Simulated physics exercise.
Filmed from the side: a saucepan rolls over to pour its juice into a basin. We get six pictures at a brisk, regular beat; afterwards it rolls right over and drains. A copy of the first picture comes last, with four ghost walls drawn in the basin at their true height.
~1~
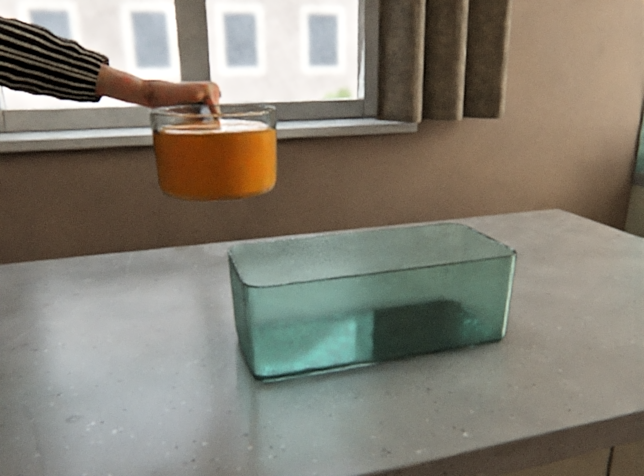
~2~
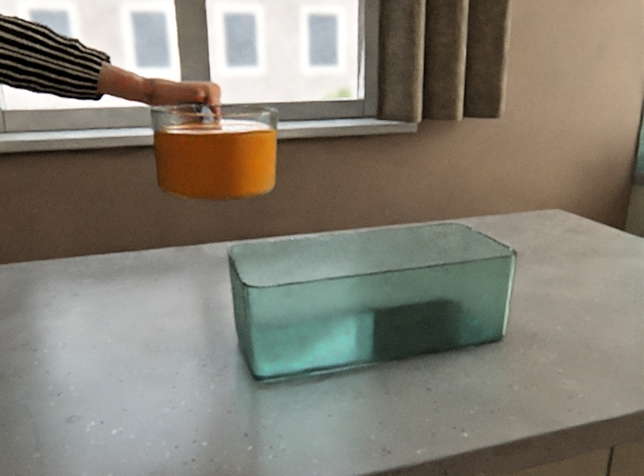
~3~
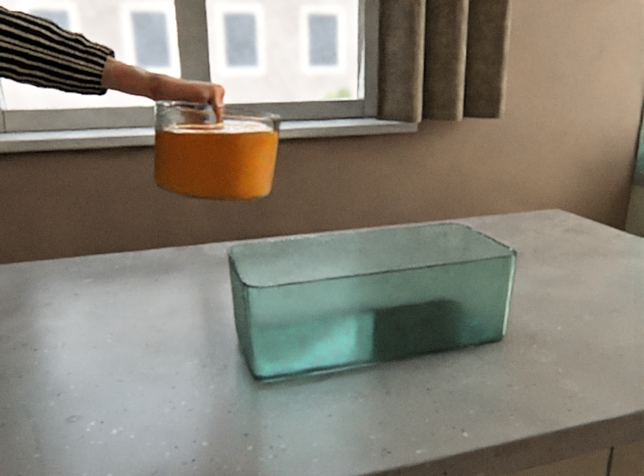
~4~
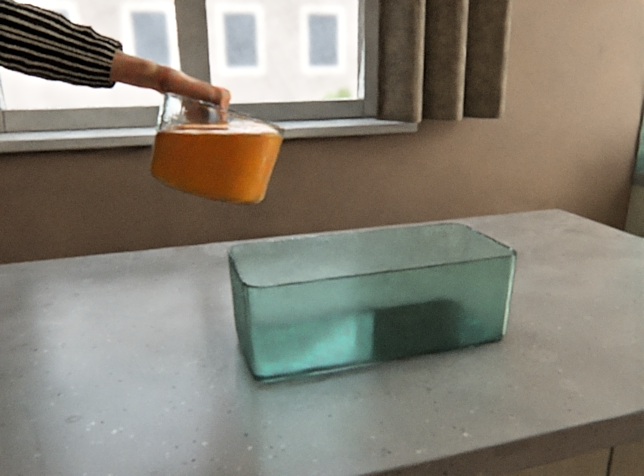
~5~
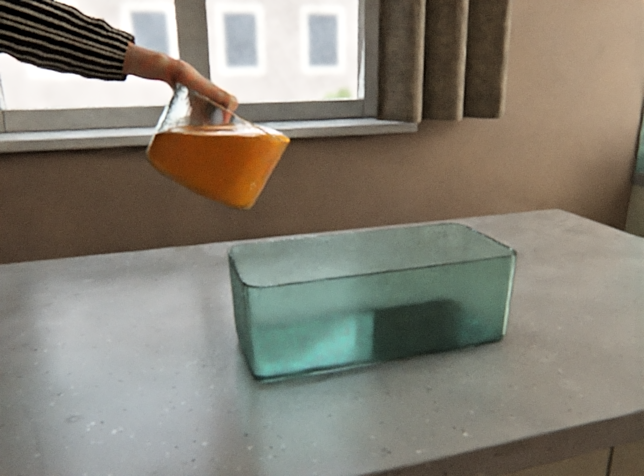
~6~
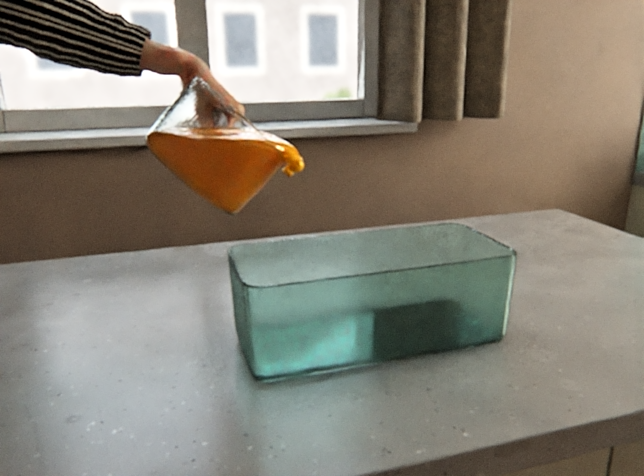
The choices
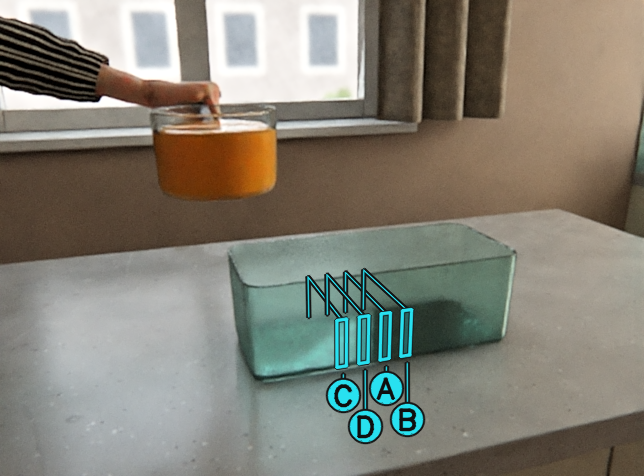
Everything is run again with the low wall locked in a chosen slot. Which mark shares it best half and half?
C works best here.
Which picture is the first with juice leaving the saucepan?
In picture 5.
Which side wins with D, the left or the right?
The left side.
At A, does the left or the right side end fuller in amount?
The left one.
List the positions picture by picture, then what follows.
Upright, lip at (271, 107); basin from (251, 379) to (503, 336); nothing has left yet.
Tipped about 2°, lip at (273, 109); nothing has left yet.
Tipped about 8°, lip at (277, 115); nothing has left yet.
Tipped about 18°, lip at (281, 126); nothing has left yet.
Tipped about 31°, lip at (284, 141); juice is over the lip, down to (284, 141).
Tipped about 45°, lip at (283, 158); juice is over the lip, down to (286, 173).
On the marked copy, A at (386, 366); B at (407, 363); C at (343, 374); D at (365, 370).
If A is chosen, about 93 % ends left of the wall and 4 % right of it.
If B is chosen, about 91 % ends left of the wall and 7 % right of it.
If C is chosen, about 47 % ends left of the wall and 52 % right of it.
If D is chosen, about 81 % ends left of the wall and 16 % right of it; 3 % is lost outside.
